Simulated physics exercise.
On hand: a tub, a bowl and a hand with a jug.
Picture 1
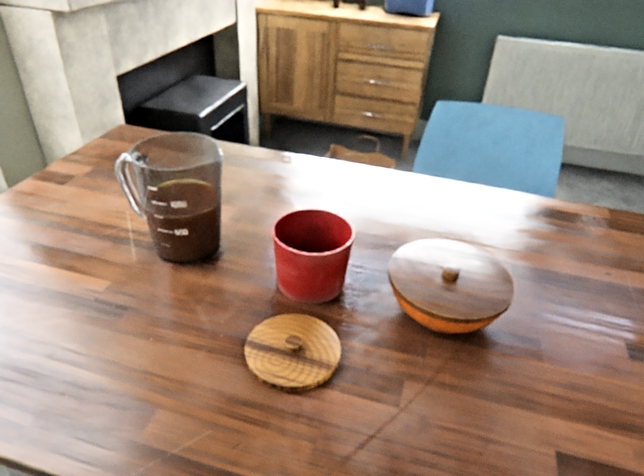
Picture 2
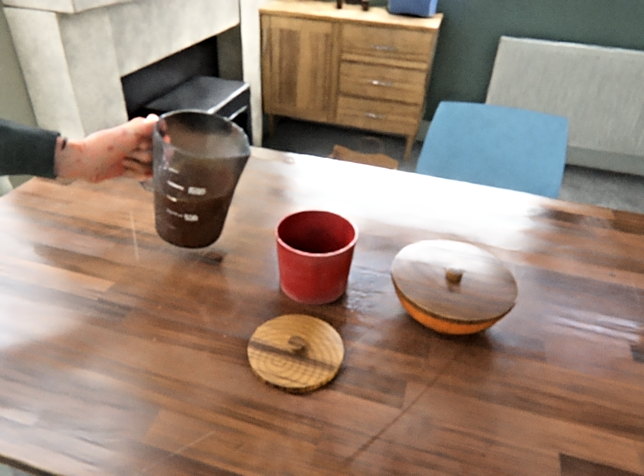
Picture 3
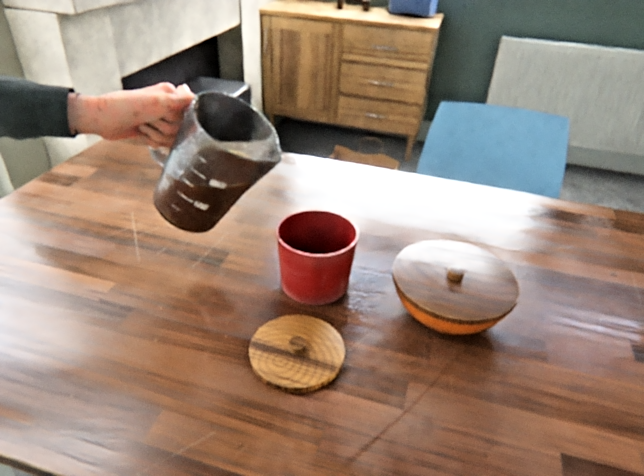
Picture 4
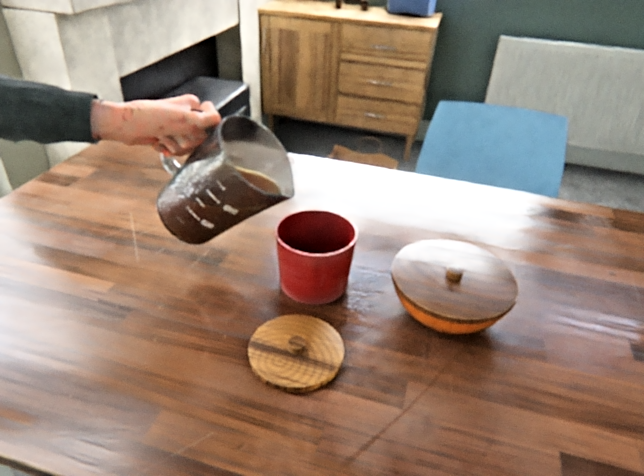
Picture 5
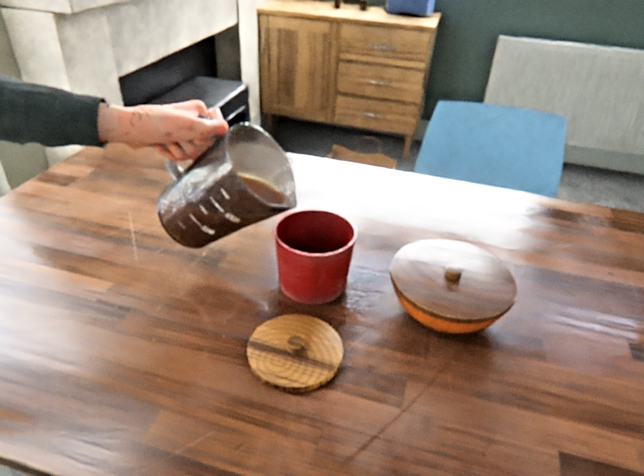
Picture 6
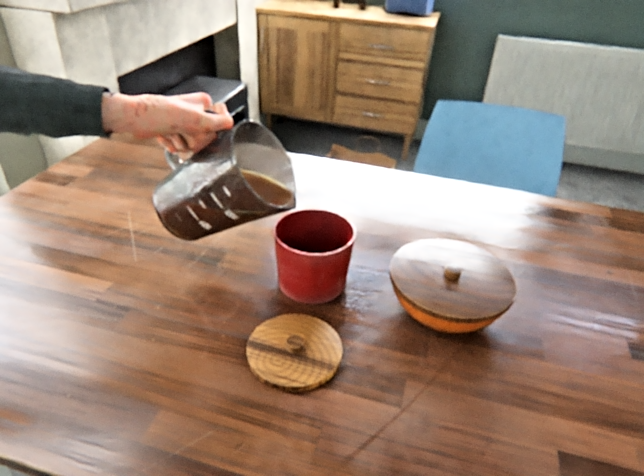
On a wooden table, a hand lifts a jug of dark liquid and tilts it rightward.
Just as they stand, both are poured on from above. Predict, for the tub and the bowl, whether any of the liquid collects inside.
At the end, tub: In, bowl: Out.
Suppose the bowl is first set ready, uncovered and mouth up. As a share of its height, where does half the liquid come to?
Close to 60 %.
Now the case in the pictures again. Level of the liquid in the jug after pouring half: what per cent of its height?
Estimate: Around 30 per cent of the height.
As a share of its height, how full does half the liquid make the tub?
I'd put it close to 50 per cent.
A moment on, the cocoa goes into the tub.
Further on, it hits the lid of the bowl and runs off.
When it is over, the tub has its share inside; the bowl is empty, in a puddle.
